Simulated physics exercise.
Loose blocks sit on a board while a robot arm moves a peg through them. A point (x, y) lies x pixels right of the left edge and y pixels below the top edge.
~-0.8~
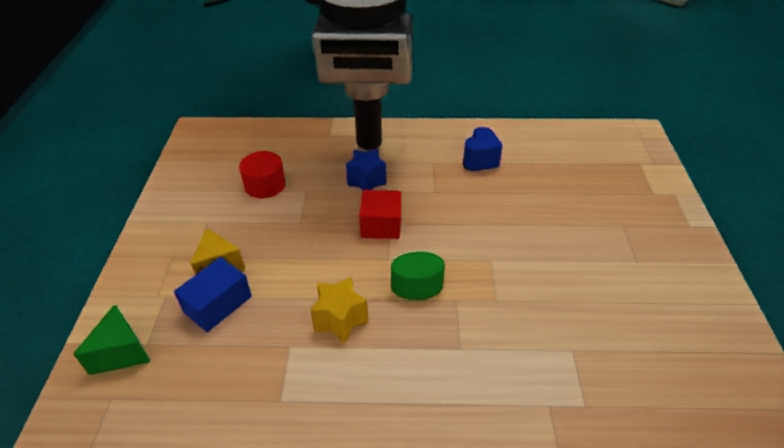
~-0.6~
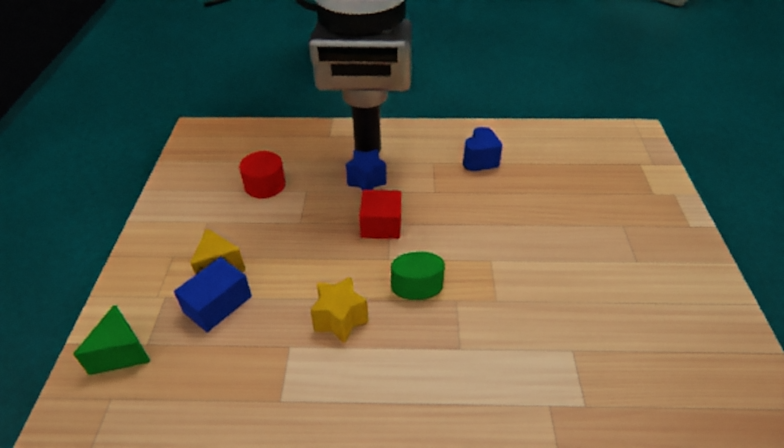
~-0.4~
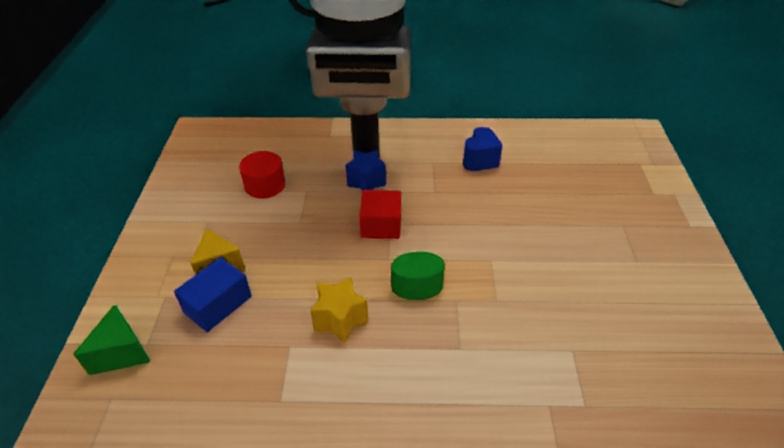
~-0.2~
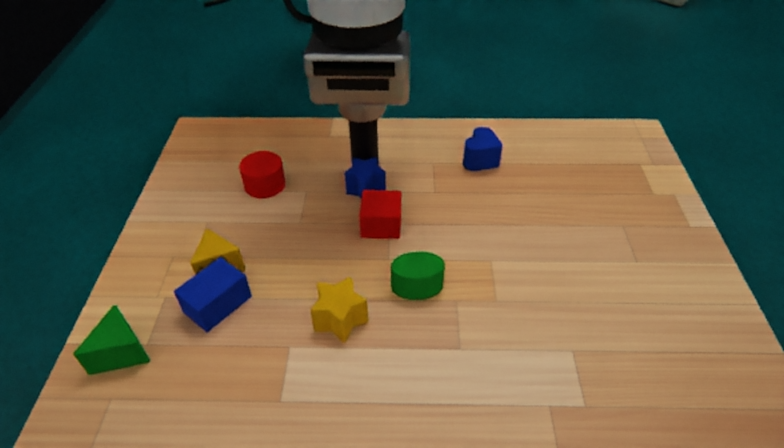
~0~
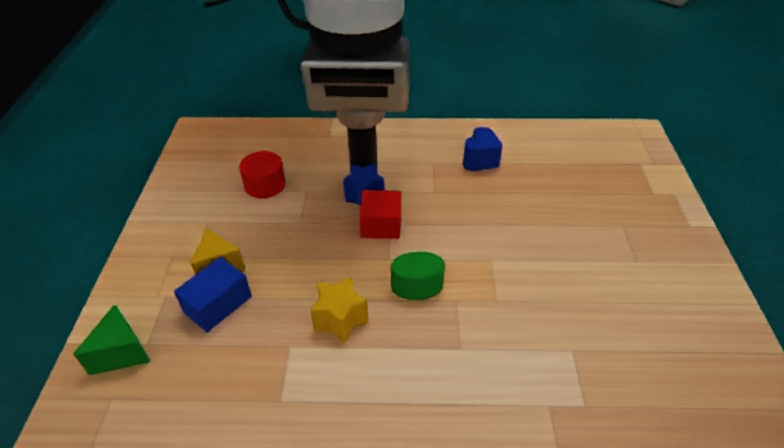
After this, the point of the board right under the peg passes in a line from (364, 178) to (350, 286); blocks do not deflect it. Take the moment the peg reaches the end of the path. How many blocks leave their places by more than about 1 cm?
Count: Three or more.
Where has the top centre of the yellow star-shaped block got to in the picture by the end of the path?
I'd say the yellow star-shaped block ends with its top centre at (331, 318).
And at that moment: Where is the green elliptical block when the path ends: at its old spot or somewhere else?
It gets moved.
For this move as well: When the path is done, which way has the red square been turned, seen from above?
From the top: Counterclockwise.
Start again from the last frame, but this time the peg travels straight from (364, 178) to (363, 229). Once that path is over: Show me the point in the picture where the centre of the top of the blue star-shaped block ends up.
The answer is (356, 229).
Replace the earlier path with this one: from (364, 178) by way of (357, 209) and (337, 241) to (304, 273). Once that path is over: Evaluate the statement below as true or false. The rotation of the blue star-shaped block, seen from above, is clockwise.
It is false.
On the path given first. One third of the way, peg (358, 202); blue star-shaped block (357, 210); red square (389, 227), turned 50° anticlockwise.
Two thirds of the way, peg (354, 238); blue star-shaped block (359, 250), turned 20° anticlockwise; red square (398, 262), turned 60° anticlockwise; green elliptical block (435, 278), turned 50° anticlockwise.
At the end, peg (349, 278); yellow star-shaped block (331, 318), turned 35° clockwise; blue star-shaped block (364, 288), turned 30° anticlockwise; red square (413, 286), turned 100° anticlockwise; green elliptical block (456, 286), turned 75° anticlockwise.
